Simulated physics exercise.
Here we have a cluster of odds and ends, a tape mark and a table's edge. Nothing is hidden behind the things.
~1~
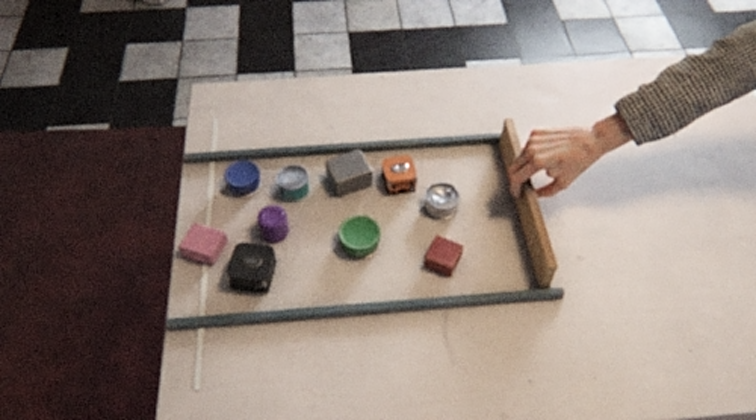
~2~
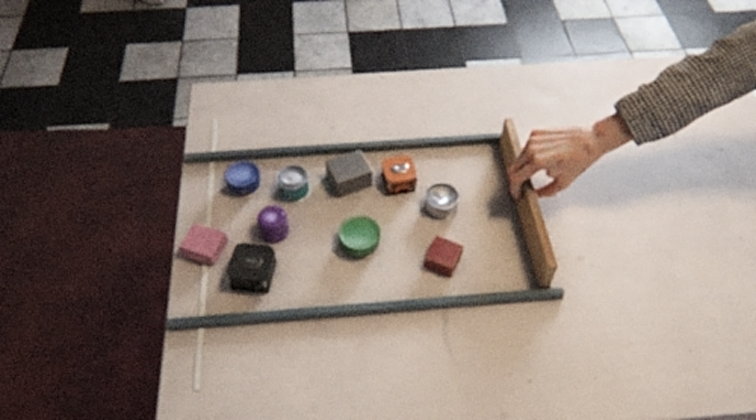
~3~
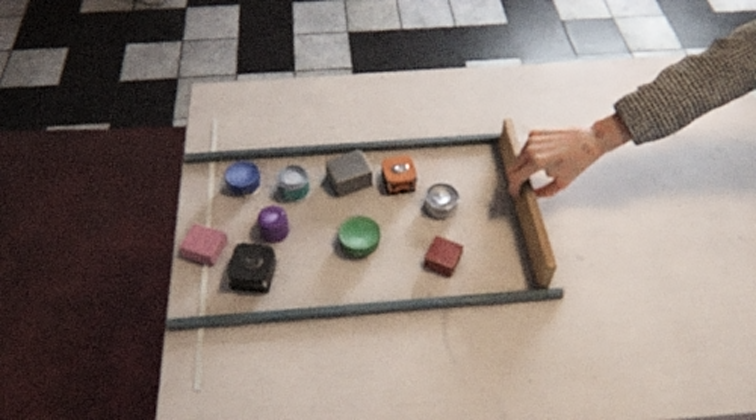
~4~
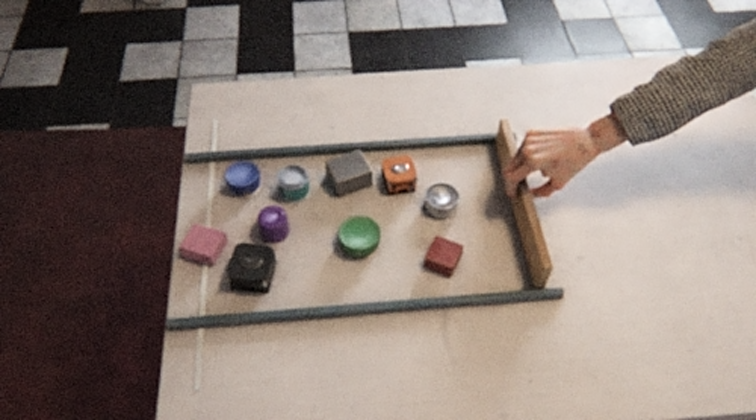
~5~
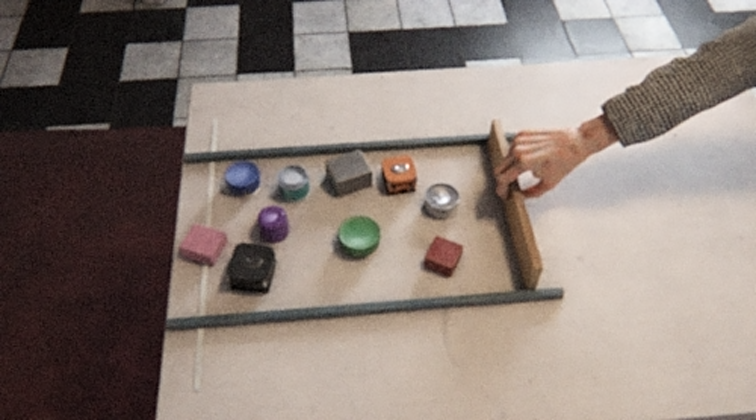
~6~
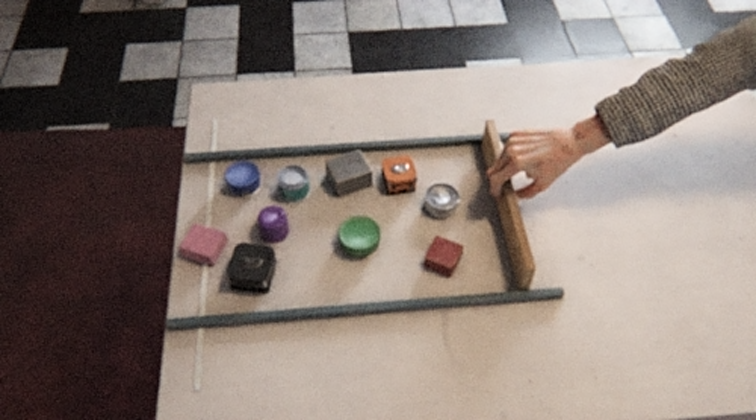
The video shows a hand holding a wooden board upright between two rails on a table, beside scattered small blocks and round containers. The hand then slides the board slightly left, while the objects stay still.
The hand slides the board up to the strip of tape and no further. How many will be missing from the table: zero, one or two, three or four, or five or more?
The number that fall off is five or more.
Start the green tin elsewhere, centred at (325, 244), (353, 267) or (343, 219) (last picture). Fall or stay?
In turn it remains up; comes down; remains up.
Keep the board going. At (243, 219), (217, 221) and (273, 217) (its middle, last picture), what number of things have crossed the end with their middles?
In that order 2, 6 and 1.
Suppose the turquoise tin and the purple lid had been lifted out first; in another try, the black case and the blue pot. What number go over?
It would be 4 and 4.
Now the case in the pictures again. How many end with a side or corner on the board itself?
It touches 4.
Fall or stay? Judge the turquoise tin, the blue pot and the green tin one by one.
The turquoise tin tumbles off; the blue pot goes over; the green tin does not fall.
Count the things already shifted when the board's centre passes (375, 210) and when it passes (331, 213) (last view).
At the one place 6, at the other 7.
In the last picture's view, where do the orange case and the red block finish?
The orange case at (194, 189), the red block at (187, 283).
Soon after, none off yet; pink block at rest near (204, 244); blue pot at rest near (244, 179); black case at rest near (252, 268).
By the end, the number that fall off is five or more; fallen, grey block, turquoise tin, purple lid, black case, blue pot and pink block.
